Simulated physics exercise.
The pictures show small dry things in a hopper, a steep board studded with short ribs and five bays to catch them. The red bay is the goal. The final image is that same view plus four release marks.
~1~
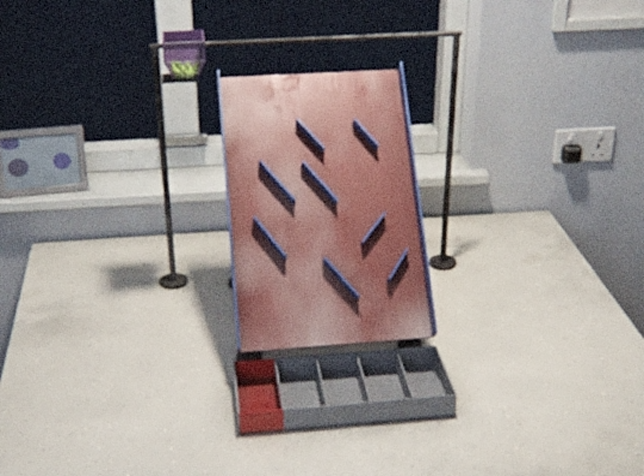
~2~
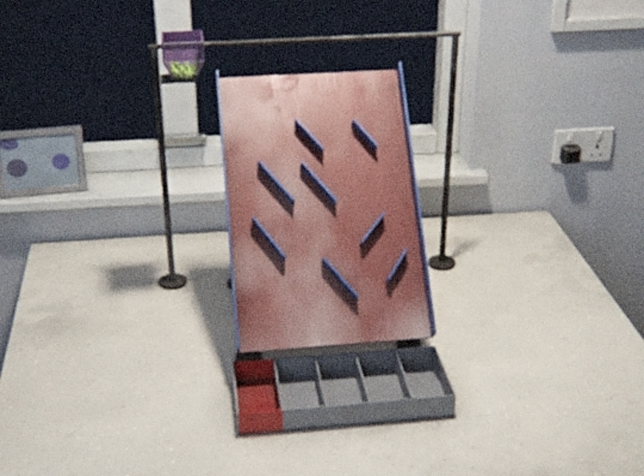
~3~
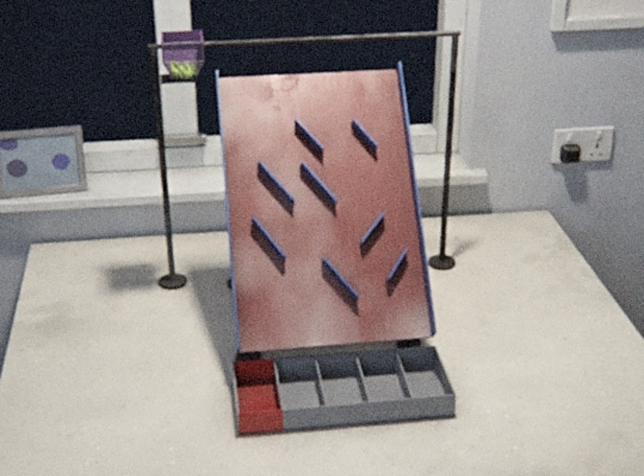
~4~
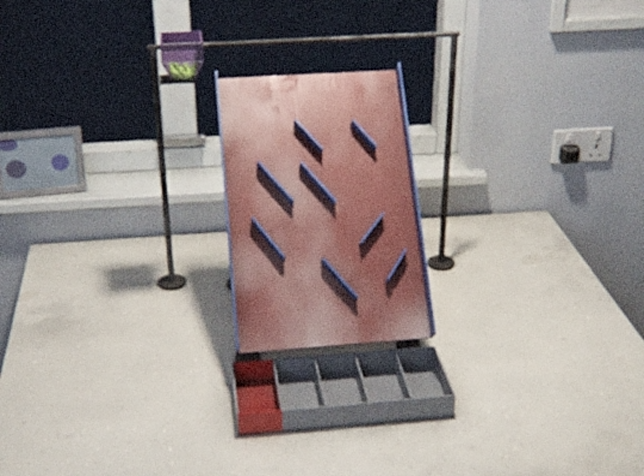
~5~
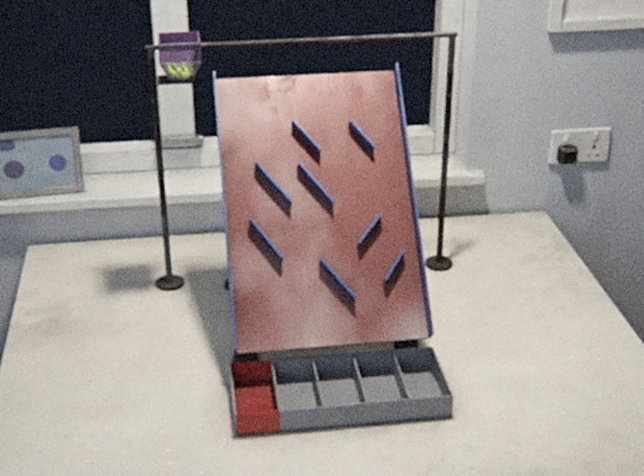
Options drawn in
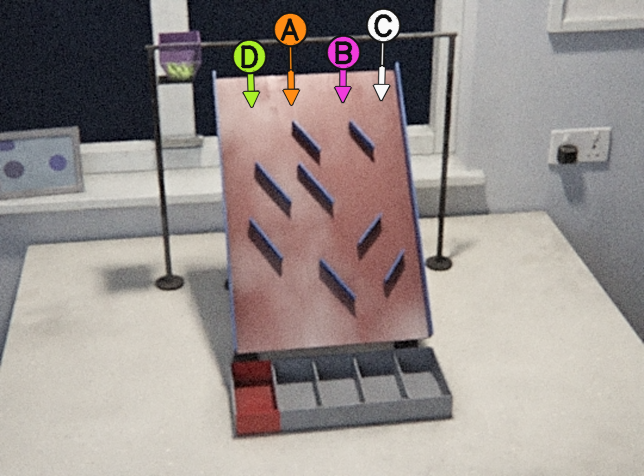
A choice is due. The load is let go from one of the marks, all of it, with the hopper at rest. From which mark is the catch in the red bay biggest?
The best mark is D.
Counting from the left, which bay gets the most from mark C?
The fifth from the left.
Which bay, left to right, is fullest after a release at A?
The fourth from the left.
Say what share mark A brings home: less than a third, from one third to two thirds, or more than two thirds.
It is less than a third.
On the marked copy, mark A meets the board at (291, 99); mark B meets the board at (342, 96); mark C meets the board at (381, 94); mark D meets the board at (251, 101).
With A, just a few in the red bay, almost all in other bays.
With B, not one piece in the red bay, every piece in other bays.
With C, not one piece in the red bay, almost all in other bays, about a tenth outside the box.
With D, roughly a third in the red bay, roughly two thirds in other bays, just a few outside the box.
